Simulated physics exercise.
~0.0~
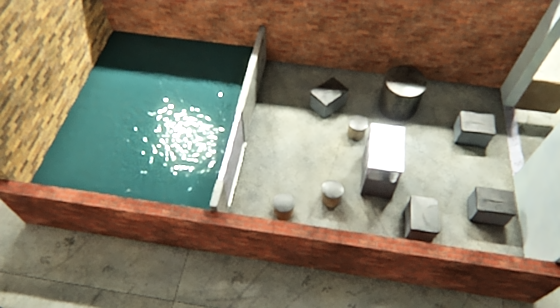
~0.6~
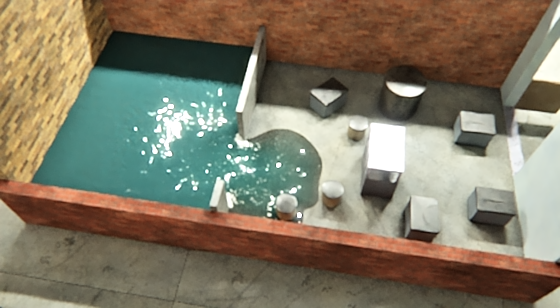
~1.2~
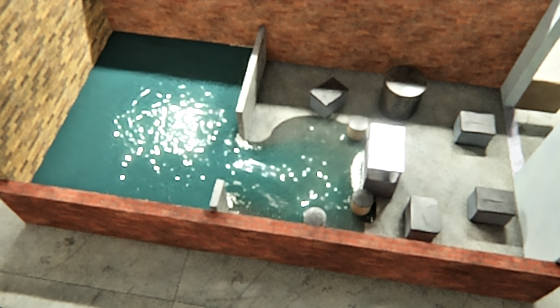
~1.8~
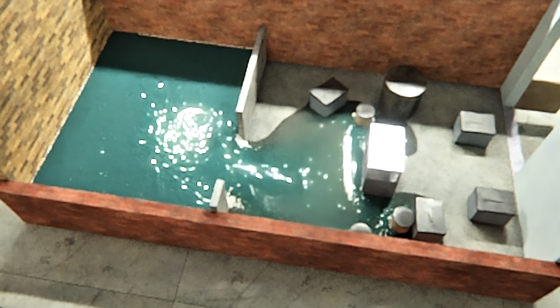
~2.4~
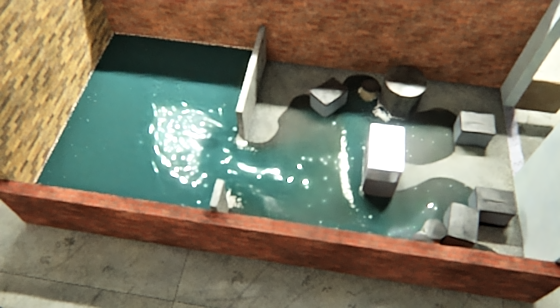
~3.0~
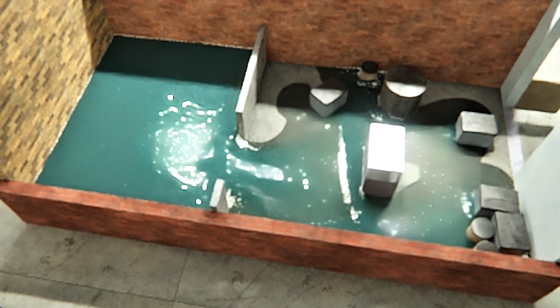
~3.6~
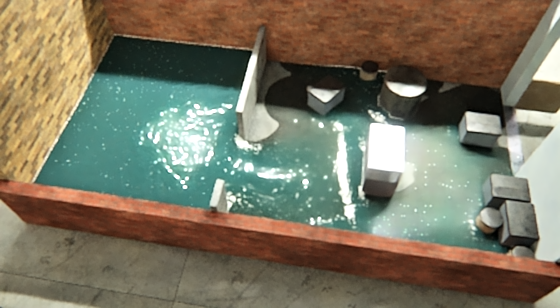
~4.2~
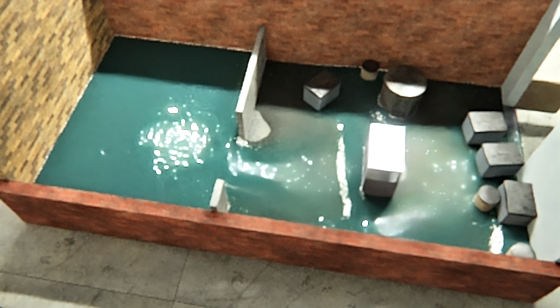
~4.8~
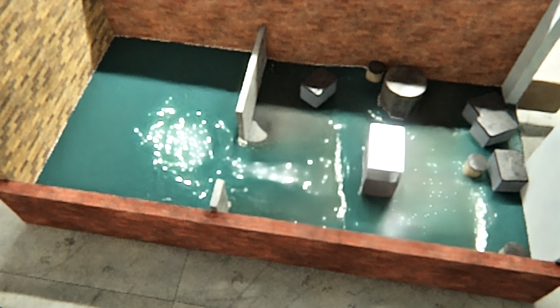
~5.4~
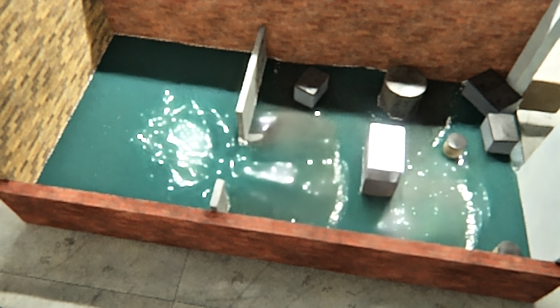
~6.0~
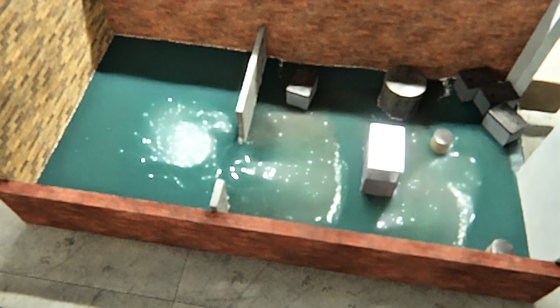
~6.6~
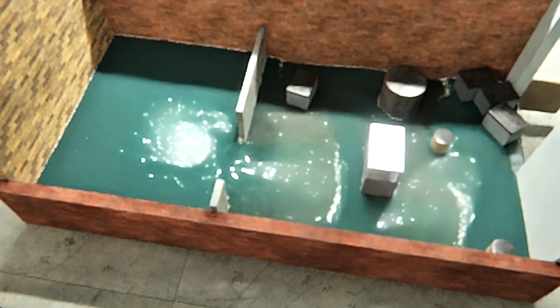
Teal water fills the left side of a brick-walled basement, seen from above at an angle, while grey boxes, small round pails and a large drum stand on the dry concrete floor to the right. The water pours through a gap in the low dividing wall and spreads rightward around a tall pale block, which stays put. It pushes the pails and boxes toward the right wall, then carries several upward along it. A box near the back wall drifts left. Finally, water covers the floor, with dark boxes bunched in the upper right corner and a pail nearby.
